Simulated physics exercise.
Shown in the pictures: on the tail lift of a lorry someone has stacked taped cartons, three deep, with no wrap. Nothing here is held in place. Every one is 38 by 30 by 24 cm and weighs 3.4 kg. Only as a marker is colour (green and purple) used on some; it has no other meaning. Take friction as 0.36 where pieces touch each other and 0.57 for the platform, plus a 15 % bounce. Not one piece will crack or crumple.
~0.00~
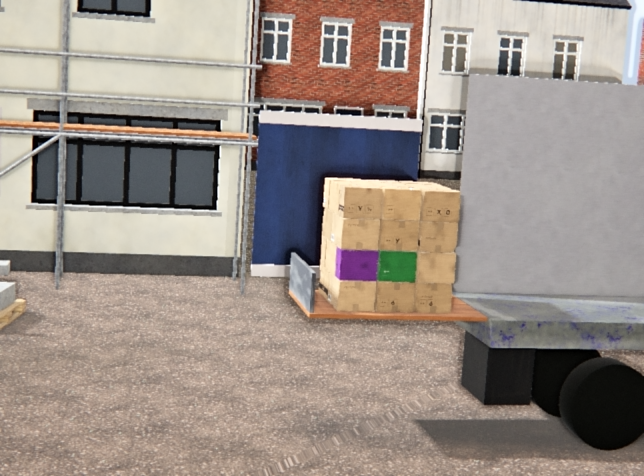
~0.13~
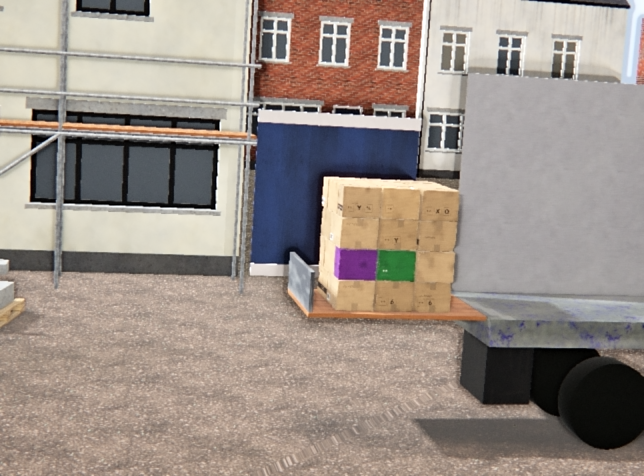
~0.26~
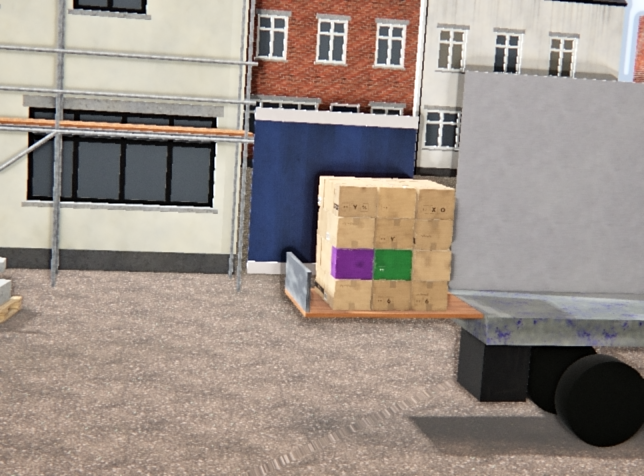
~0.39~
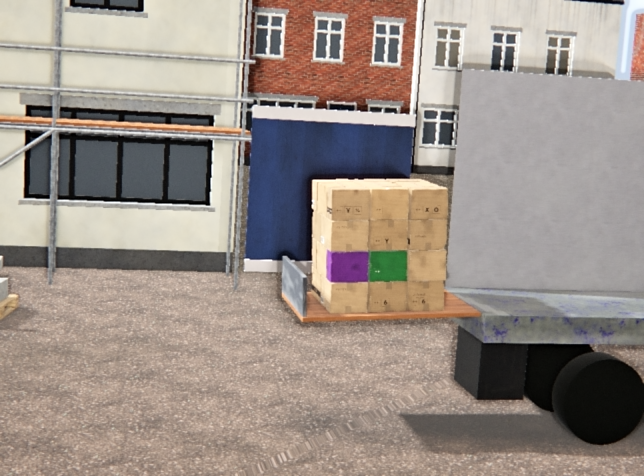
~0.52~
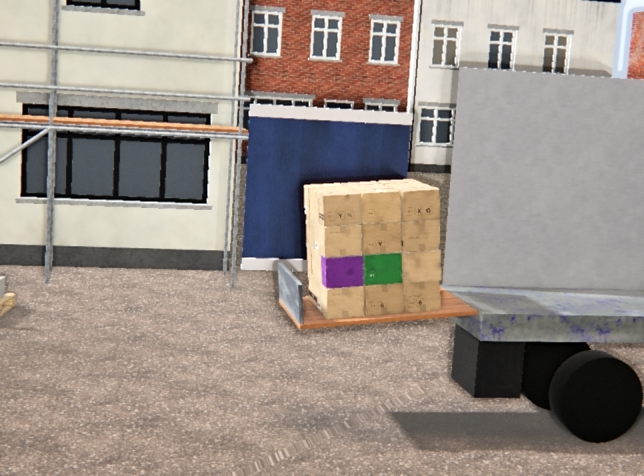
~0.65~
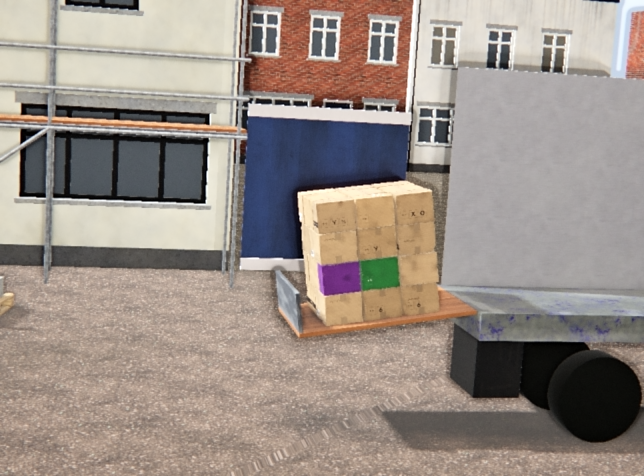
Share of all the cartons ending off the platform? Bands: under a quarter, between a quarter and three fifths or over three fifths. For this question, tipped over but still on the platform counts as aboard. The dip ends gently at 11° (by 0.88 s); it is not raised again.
Below a quarter.
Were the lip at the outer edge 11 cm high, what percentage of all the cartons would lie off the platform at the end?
Result - 0 %.
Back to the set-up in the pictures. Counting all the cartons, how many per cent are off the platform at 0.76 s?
0 per cent.
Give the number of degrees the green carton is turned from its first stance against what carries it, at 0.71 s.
About 0 degrees.
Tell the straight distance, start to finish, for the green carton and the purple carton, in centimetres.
Roughly green 20, purple 20.
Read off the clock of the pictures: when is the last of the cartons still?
At roughly 1.5 s.
Around 0.71 s, slope 9°; none of the 30 cartons off the platform.
Around 0.76 s, slope 10°; none of the 30 cartons off the platform.
Around 0.84 s, slope 11°; none of the 30 cartons off the platform.
Finally (1.6 s), slope 11°; none of the 30 cartons off the platform; green carton unmoved; purple carton unmoved. That is 0 per cent. Seen by the last camera, middles, green carton near (376, 276), purple carton near (337, 283).
